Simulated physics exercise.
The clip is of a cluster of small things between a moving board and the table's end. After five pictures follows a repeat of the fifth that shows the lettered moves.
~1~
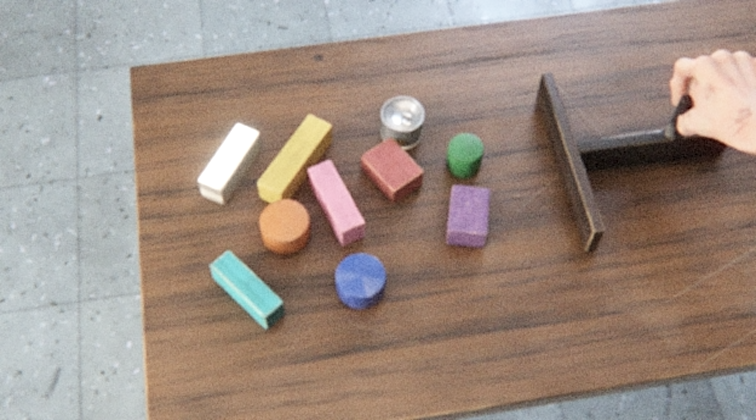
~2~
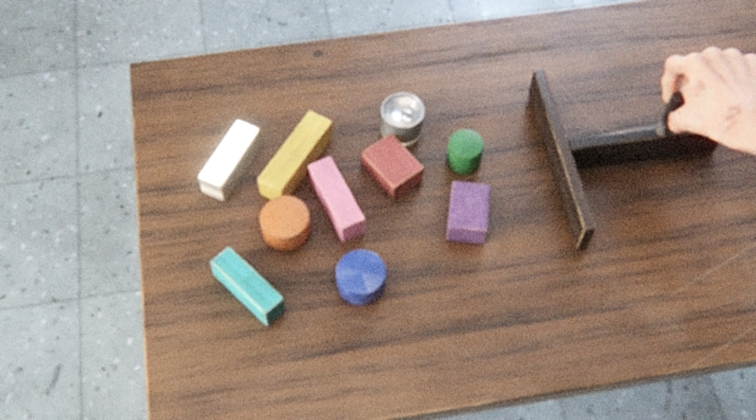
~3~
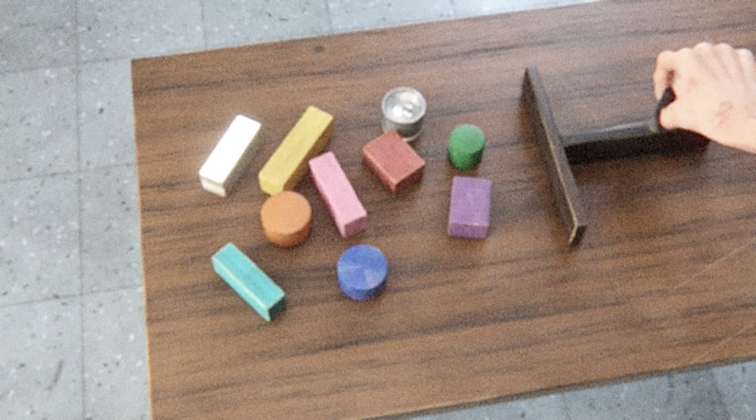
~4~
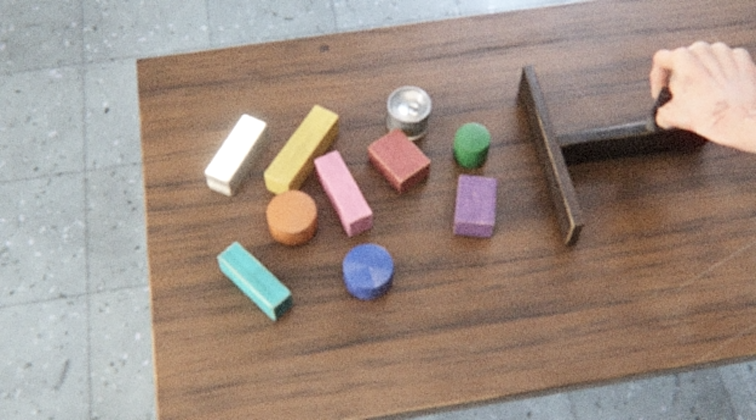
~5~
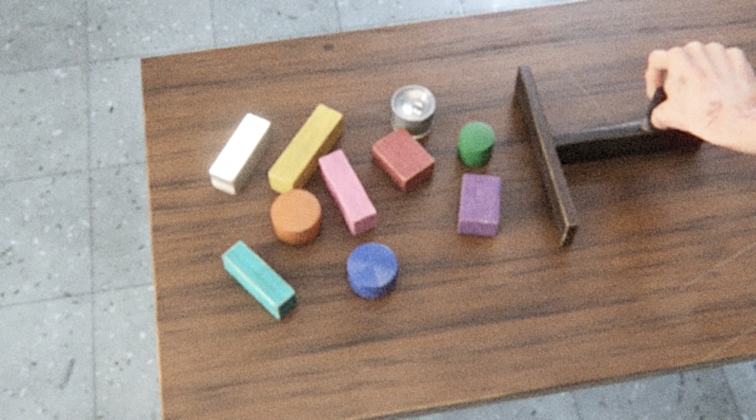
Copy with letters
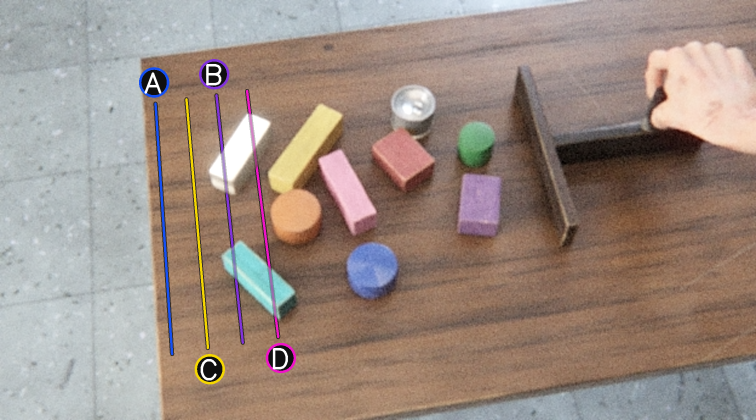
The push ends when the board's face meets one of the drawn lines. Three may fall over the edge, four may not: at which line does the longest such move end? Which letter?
Stop at B.
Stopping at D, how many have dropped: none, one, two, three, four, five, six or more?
The count is none.
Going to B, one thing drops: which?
The white stick goes over.
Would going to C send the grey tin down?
By then, no.
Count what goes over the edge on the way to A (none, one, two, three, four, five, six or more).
Six or more.
On the marked copy, A at (163, 219); B at (229, 210); C at (196, 214); D at (262, 205).
With B. Early on, board (434, 157); grey tin (392, 115); purple block (417, 216).
Further on, board (320, 174); white stick (199, 149); orange tin (227, 250).
At the end, board (229, 187); white stick over the edge; yellow bar (146, 151); one fallen.
As for the rest, A drops eight; C drops five; D is within the limit but short.
